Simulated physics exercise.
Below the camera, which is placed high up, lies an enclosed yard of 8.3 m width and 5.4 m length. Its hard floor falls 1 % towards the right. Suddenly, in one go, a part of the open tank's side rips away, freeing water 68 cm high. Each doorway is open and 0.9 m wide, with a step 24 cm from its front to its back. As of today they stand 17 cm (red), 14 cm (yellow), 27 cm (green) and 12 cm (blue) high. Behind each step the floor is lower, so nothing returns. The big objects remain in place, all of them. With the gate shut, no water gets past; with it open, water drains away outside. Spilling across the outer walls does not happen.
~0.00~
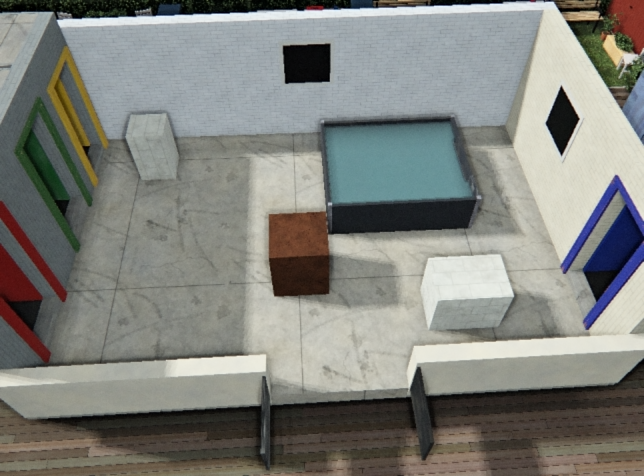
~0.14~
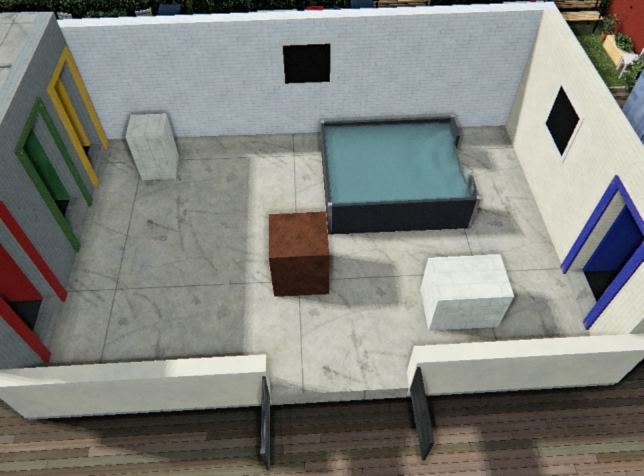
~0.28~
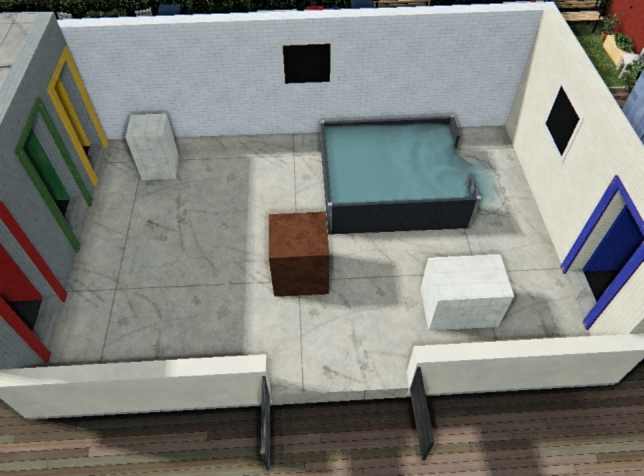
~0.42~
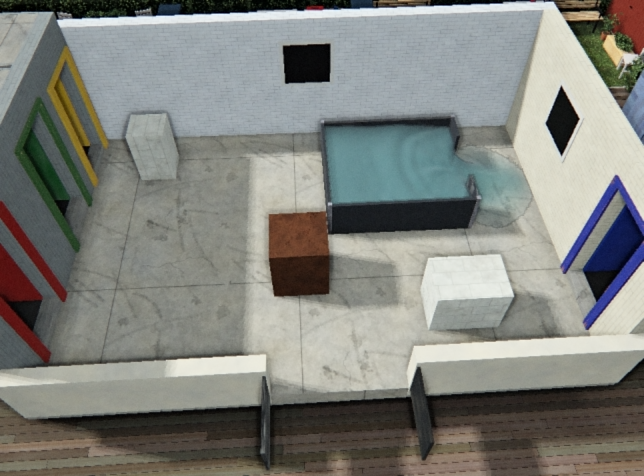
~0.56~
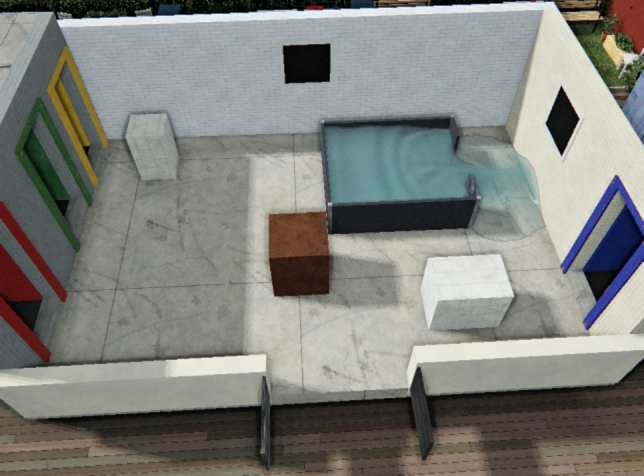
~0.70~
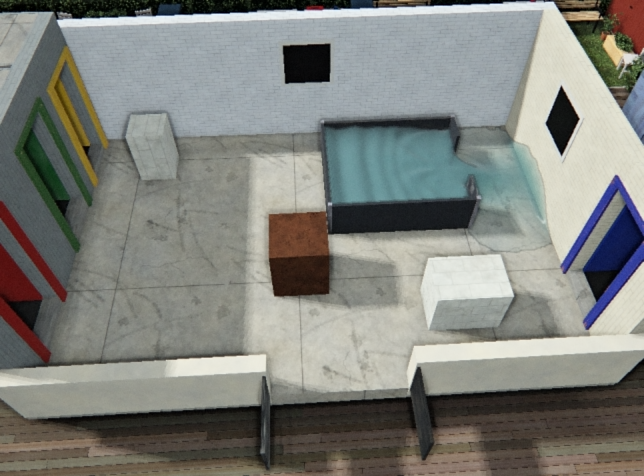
A dark-sided open tank of blue-green water stands against the back wall of a roofless, pale-walled yard, seen from high above by a camera that stays still. Red, green and yellow doorways line the left wall, a blue one is on the right, and a brown block and two whitish ones stand on the grey floor. The tank's right side breaks open, and water pours through the gap, rippling and spreading in a shallow sheet toward the right wall.
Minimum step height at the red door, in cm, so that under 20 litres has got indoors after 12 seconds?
Approx. 6.5 cm.
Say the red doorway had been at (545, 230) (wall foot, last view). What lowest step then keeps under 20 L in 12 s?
Roughly 23 cm.
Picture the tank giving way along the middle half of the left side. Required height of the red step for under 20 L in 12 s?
Then it needs around 13.0 cm.
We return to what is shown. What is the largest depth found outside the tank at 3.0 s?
I'd estimate roughly 39 cm.
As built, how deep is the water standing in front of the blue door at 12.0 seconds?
It works out to about 12.5 centimetres deep.
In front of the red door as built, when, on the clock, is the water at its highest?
It peaks at about 10.0 s.
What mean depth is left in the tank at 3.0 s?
On average, around 36 cm.
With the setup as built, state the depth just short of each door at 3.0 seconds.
At the red door the depth is 0 cm, at yellow 0 cm, at green 0 cm and at blue 9 cm.
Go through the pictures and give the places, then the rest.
In the first frame, the open tank at (395, 161) is whole and still, 68 cm deep; the red door at (28, 292) is dry.
In the second frame, the front is at a hidden place, 0.3 m from the gap at (458, 174); 0.3 m2 of floor is wet, 68 cm left at the back.
In the third frame, the front is at (500, 200), 0.8 m from the gap at (457, 176); 0.9 m2 of floor is wet, 68 cm left at the back.
In the fourth frame, water pours out at (457, 176) and has run 1.4 m, to (529, 192); about 8 cm deep outside, 68 cm at the back.
In the fifth frame, the gap is at (457, 176), the front 1.5 m out at (544, 220); the back of the open tank holds 68 cm.
In the sixth frame, water pours out at (457, 176) and has run 1.7 m, to (551, 239); about 7 cm deep outside, 64 cm at the back; 7.2 m in a straight line remain to the red door at (28, 292).
After 1.4 s water covers 10 % of the floor, deepest (55 cm) near (507, 131); it has not reached the red door.
After 3.0 s water covers 30 % of the floor, deepest (39 cm) near (507, 131); it has not reached the red door.
After 12.0 s water covers 100 % of the floor, deepest (13 cm) near (589, 362); 7 cm at the red door, 0 litres in over its 17 cm step.
At the red door as built, the water arrived by 6.5 s and peaked near 11 cm at 10.0 s.
Run again over the same 12 s with other heights there, 27 litres in over 6 cm, 5 litres over 8.5 cm. The limit of 20 litres is kept from about 6.5 cm up.
